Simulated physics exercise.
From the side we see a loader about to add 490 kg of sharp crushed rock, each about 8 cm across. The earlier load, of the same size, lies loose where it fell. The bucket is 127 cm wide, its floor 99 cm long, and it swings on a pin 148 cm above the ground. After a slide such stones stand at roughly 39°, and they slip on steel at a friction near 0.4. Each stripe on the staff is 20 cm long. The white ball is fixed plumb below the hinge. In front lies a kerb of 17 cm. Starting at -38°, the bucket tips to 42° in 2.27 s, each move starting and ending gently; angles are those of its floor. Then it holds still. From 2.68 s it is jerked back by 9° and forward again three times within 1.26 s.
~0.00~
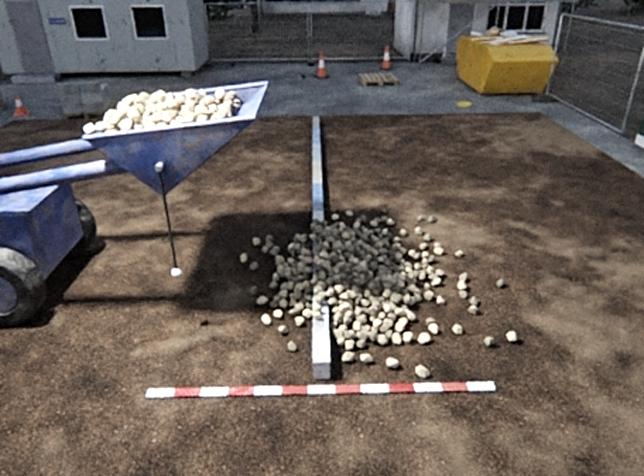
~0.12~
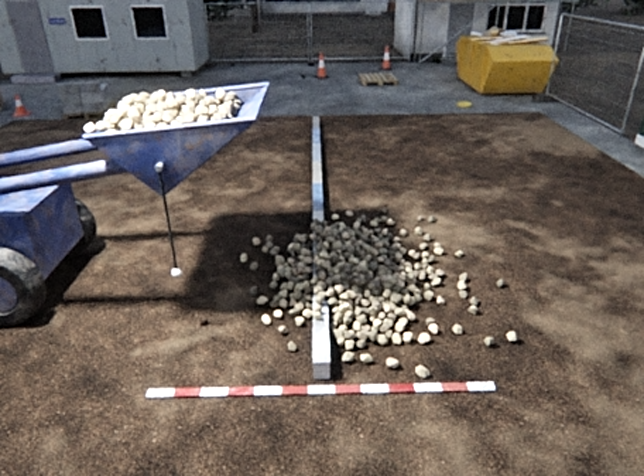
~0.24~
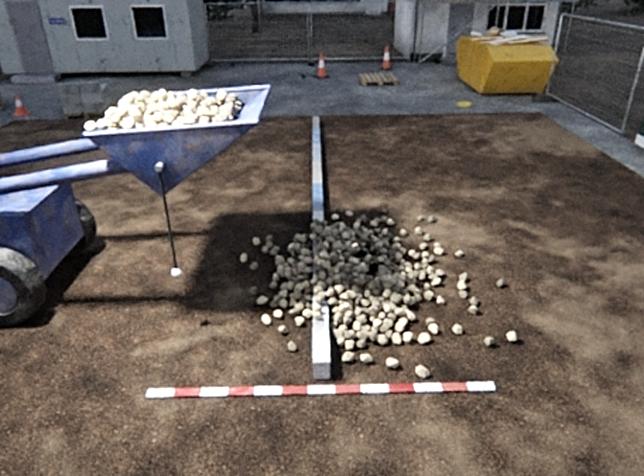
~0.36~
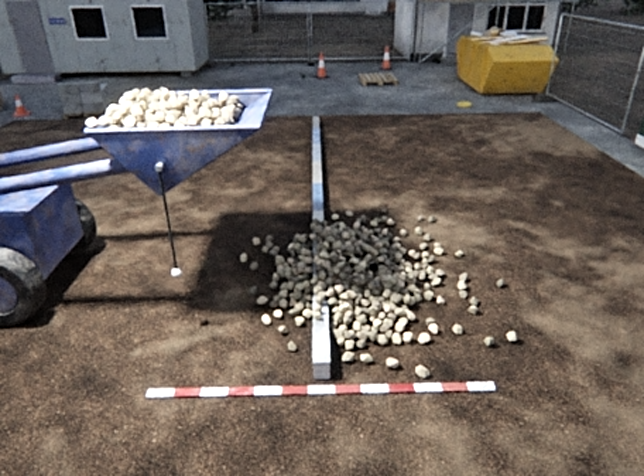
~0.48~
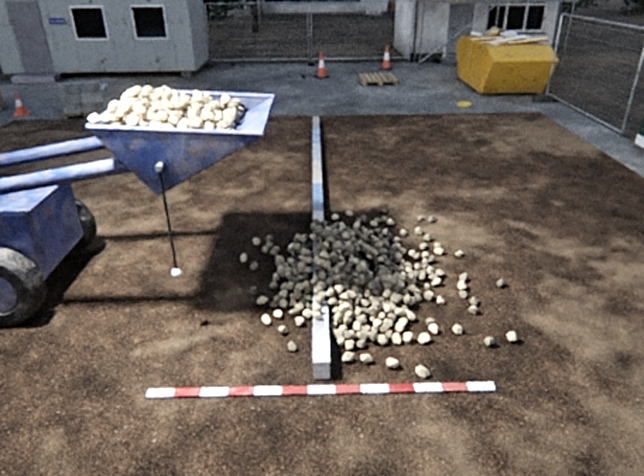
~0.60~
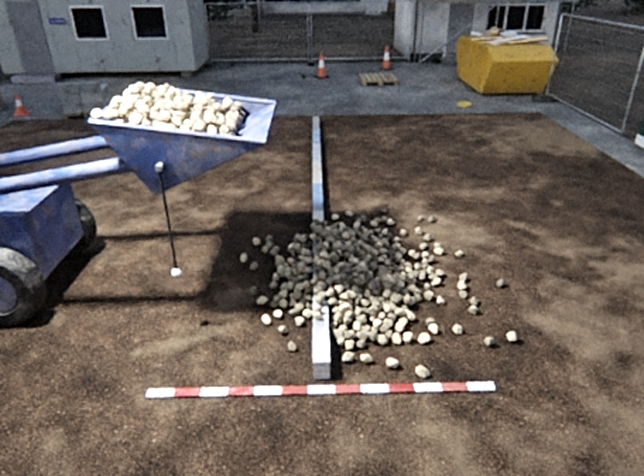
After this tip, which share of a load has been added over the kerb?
Close to 6 parts in a hundred.
After 1.7 s the floor is at 29°; in per cent of one load, 98 in the bucket, 22 on this side of the kerb, 80 over the kerb; the foremost stones are at (472, 283).
After 2.4 s the floor is at 42°; in per cent of one load, 21 in the bucket, 99 on this side of the kerb, 80 over the kerb; the foremost stones are at (472, 283).
After 4.4 s the floor is at 42°; in per cent of one load, 0 in the bucket, 114 on this side of the kerb, 86 over the kerb; the foremost stones are at (465, 268).
After 7.2 s the floor is at 42°; in per cent of one load, 0 in the bucket, 114 on this side of the kerb, 86 over the kerb; the foremost stones are at (465, 268). Net gain over the kerb, 6.
